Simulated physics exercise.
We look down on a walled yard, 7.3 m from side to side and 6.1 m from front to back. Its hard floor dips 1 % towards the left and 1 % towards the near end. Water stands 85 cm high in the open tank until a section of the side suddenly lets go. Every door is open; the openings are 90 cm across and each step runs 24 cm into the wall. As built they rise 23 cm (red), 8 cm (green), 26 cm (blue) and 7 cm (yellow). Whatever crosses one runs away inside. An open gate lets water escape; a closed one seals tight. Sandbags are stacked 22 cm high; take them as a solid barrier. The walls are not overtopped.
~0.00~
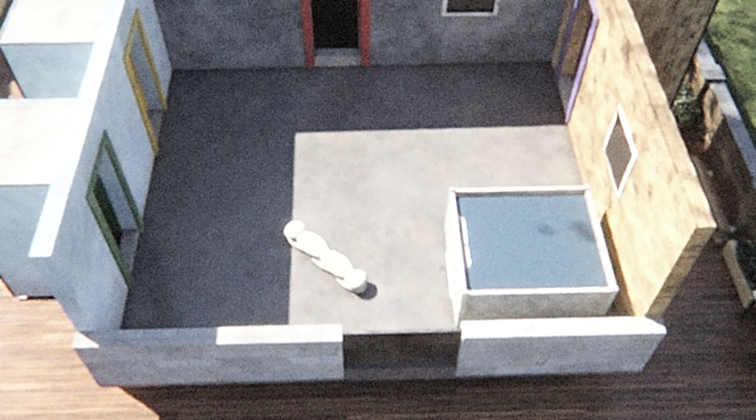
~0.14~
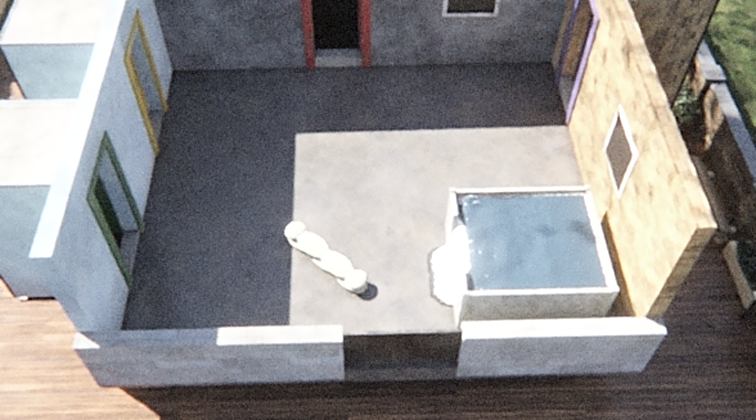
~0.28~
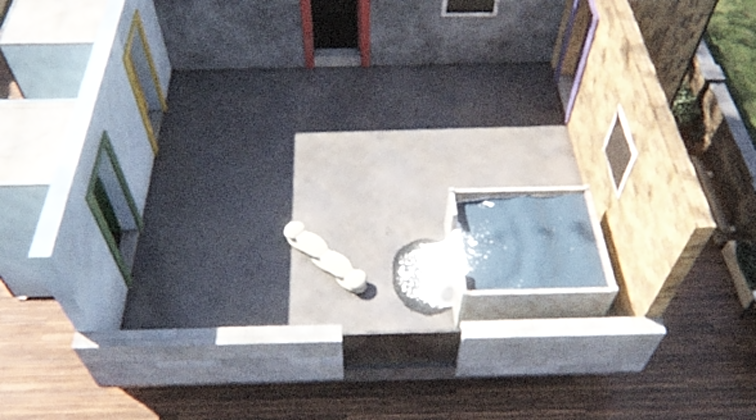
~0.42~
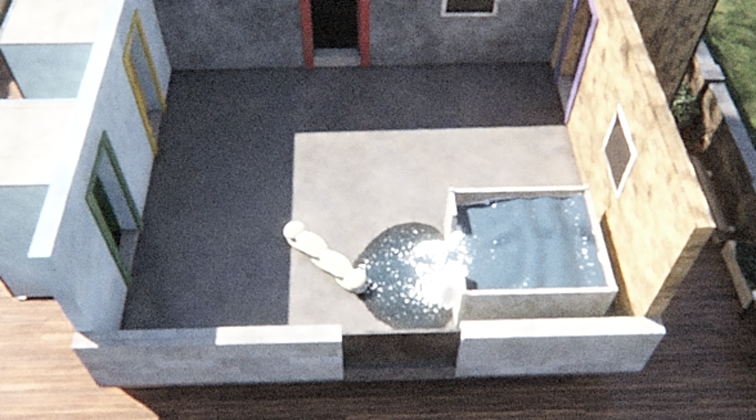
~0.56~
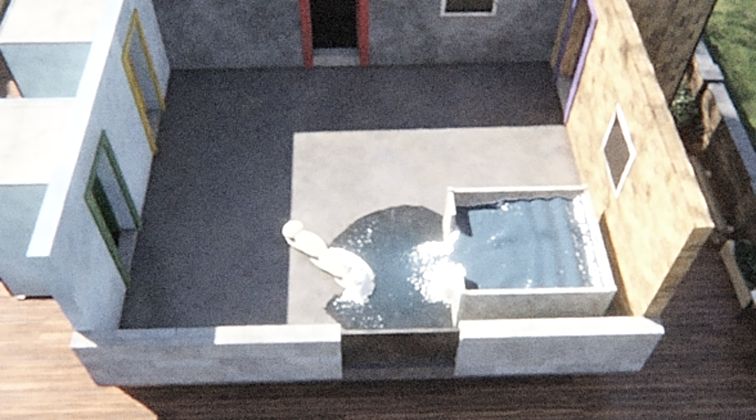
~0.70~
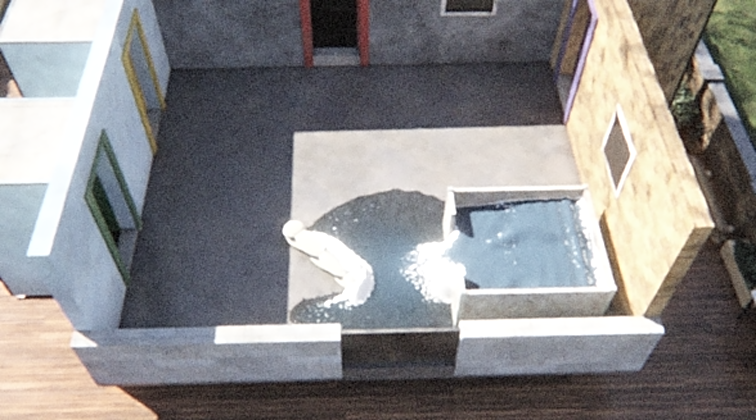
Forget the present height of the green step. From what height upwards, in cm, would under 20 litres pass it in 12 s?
At least 11 cm or so.
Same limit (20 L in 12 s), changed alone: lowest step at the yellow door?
About 15 cm at yellow.
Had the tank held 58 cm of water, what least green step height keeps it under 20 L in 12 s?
Then roughly 6.5 cm.
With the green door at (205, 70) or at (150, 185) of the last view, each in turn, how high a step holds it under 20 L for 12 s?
About 17 and 10.5 cm.
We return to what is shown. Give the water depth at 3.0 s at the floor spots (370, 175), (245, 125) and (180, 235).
In that order: 1, 4 and 4 cm.
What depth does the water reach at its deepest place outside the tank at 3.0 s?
Up to some 31 cm.
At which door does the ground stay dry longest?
Last comes the blue one.
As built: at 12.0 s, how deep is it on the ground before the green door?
Some 11.0 cm.
After 1.4 s water covers 30 % of the floor, deepest (38 cm) near (436, 276); it has not reached the green door.
After 3.0 s water covers 50 % of the floor, deepest (31 cm) near (113, 361); 15 cm at the green door, 4 litres in over its 8 cm step.
After 12.0 s water covers 95 % of the floor, deepest (12 cm) near (113, 361); 11 cm at the green door, 57 litres in over its 8 cm step.
At the green door as built, the water arrived by 2.2 s and peaked near 15 cm at 3.0 s.
Run again over the same 12 s with other heights there, 29 litres in over 10 cm, 7 litres over 13.5 cm. The limit of 20 litres is kept from about 11 cm up.
